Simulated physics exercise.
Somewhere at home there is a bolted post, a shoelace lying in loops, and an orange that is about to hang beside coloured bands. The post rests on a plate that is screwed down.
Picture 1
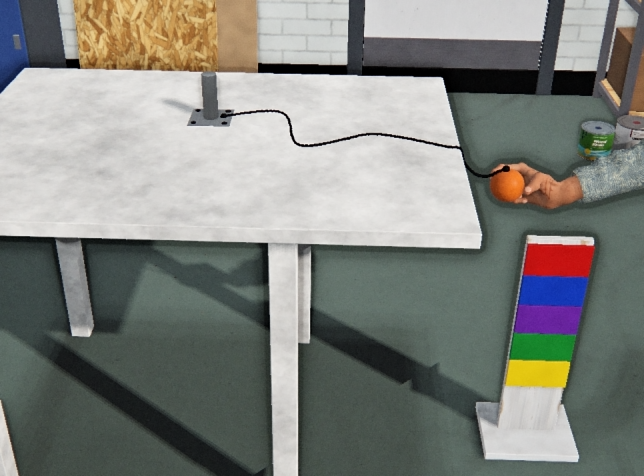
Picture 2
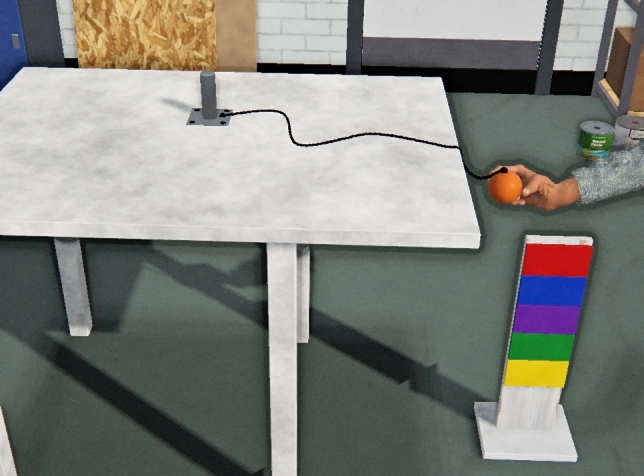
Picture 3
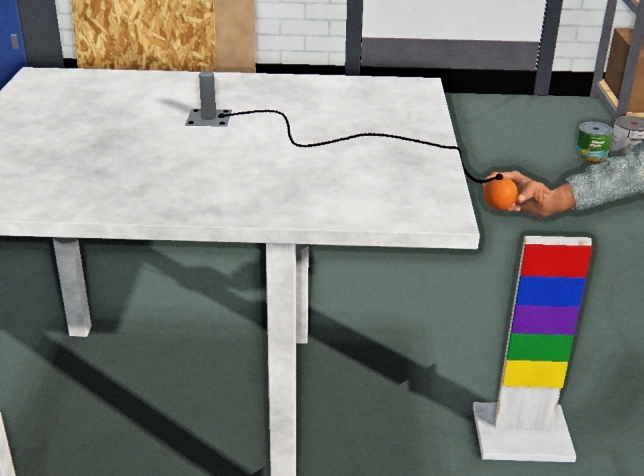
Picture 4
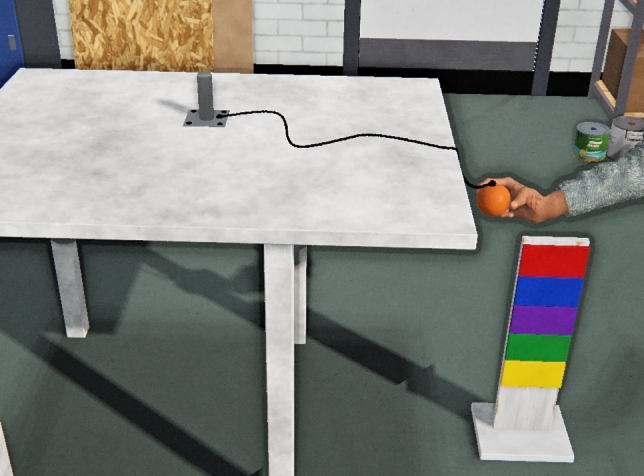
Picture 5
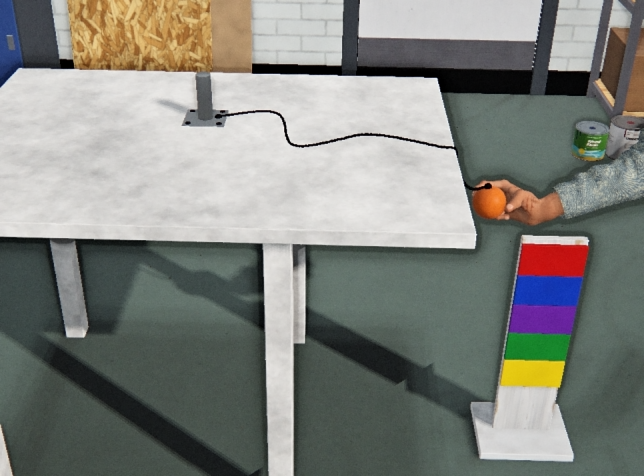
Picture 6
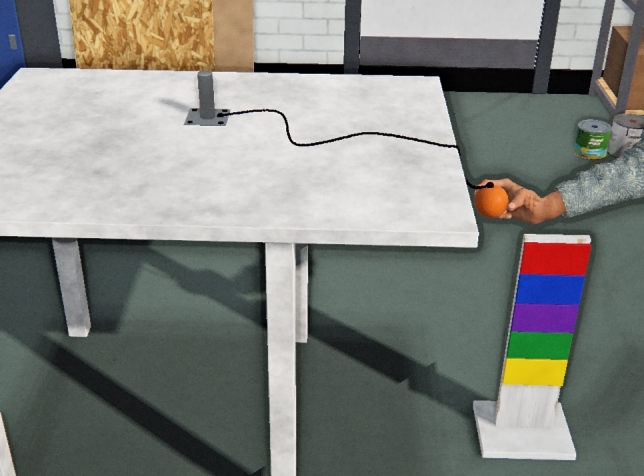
Beside a white table, a hand moves an orange tied to a dark cord slightly left.
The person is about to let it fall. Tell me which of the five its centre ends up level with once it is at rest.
Its centre ends up level with blue.
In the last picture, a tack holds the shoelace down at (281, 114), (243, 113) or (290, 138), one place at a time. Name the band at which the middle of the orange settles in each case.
First try blue, second blue, third red.
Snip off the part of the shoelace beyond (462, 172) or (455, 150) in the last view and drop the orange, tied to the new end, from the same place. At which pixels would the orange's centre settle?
First try near (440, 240), second near (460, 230).
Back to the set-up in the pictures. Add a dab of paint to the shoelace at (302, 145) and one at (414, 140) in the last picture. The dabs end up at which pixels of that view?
In that view they sit near (367, 129) and near (454, 168).
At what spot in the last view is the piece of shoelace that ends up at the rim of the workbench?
The point sits close to (385, 135).
Soon after, orange near (411, 257); level with blue.
After that, orange near (450, 277); level with blue.
In the end, orange near (448, 272); level with blue. Its middle rests at the blue band.
